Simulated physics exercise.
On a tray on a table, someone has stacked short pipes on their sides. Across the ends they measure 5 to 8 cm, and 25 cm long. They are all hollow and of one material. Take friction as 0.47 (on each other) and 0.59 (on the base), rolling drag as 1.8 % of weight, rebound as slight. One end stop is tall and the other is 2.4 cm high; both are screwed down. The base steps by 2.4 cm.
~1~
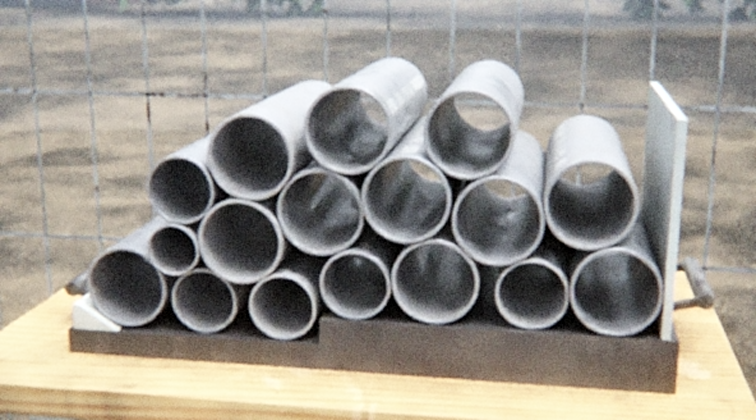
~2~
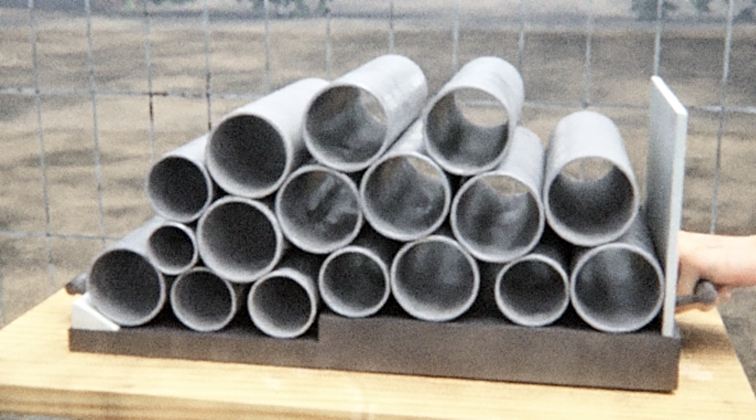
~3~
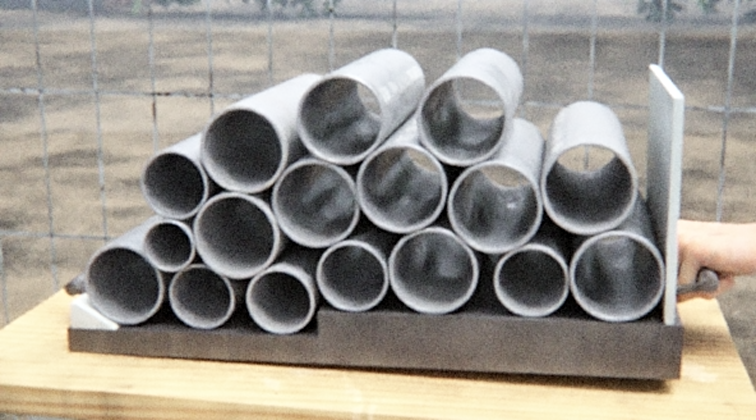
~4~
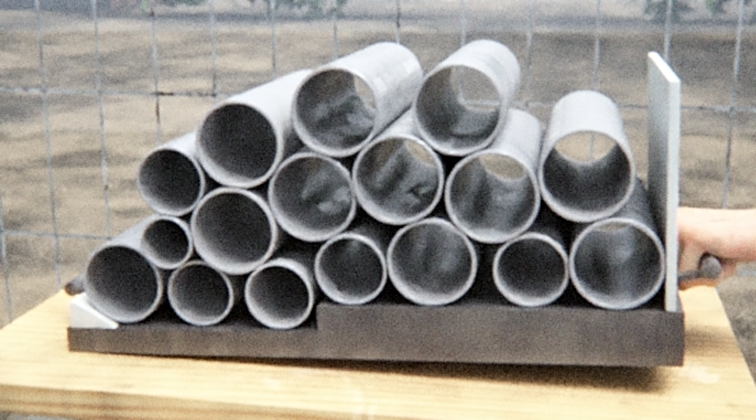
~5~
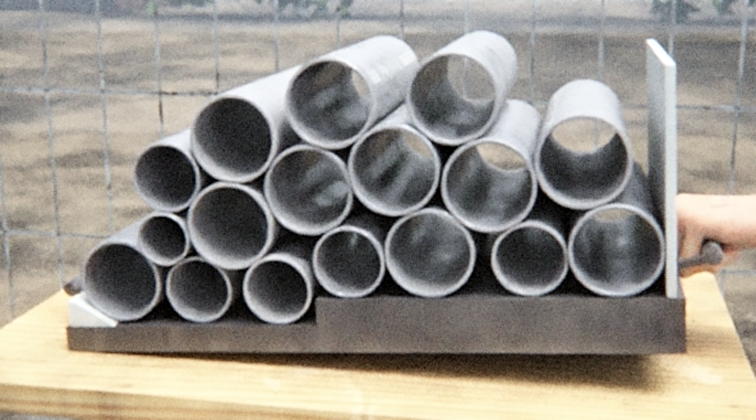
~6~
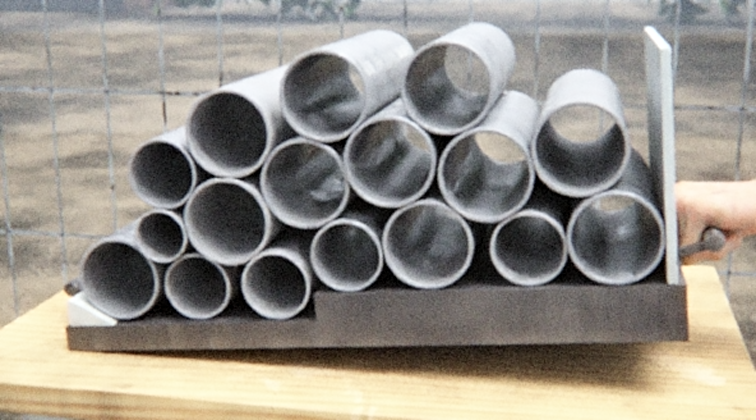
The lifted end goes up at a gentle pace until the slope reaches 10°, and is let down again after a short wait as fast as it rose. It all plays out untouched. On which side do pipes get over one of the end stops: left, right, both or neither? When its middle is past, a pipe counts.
Left side.
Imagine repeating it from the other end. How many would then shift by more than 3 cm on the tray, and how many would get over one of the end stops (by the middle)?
Shifted: 0; got out: 0.
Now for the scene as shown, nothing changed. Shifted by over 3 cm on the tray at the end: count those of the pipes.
That comes to 16 in total.
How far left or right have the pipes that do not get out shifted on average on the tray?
To the left, roughly 13 cm.
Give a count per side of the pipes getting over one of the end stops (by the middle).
Counting left then right, it's 8 and 0.
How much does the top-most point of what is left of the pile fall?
Drop in height: About 9 cm.
Then, 0.89 s past the final picture, right end up 10°; 16 now displaced over 3 cm; 2 over the left wedge; the one last seen at (118, 279) 7 cm left and 1.7 cm up (moves measured on the tray).
Then, 1.66 s past the final picture, right end up 7°; 17 now displaced over 3 cm; 8 over the left wedge; the one last seen at (118, 279) fallen off to the left.
Then, 2.37 s past the final picture, tray level; 17 now displaced over 3 cm; 8 over the left wedge; the one last seen at (118, 279) fallen off to the left.
All still, 3.0 s past the final picture, 16 moved over 3 cm; 8 over the left wedge; the one last seen at (118, 279) fallen off to the left; top of the pile 15 cm high, from 24 cm.
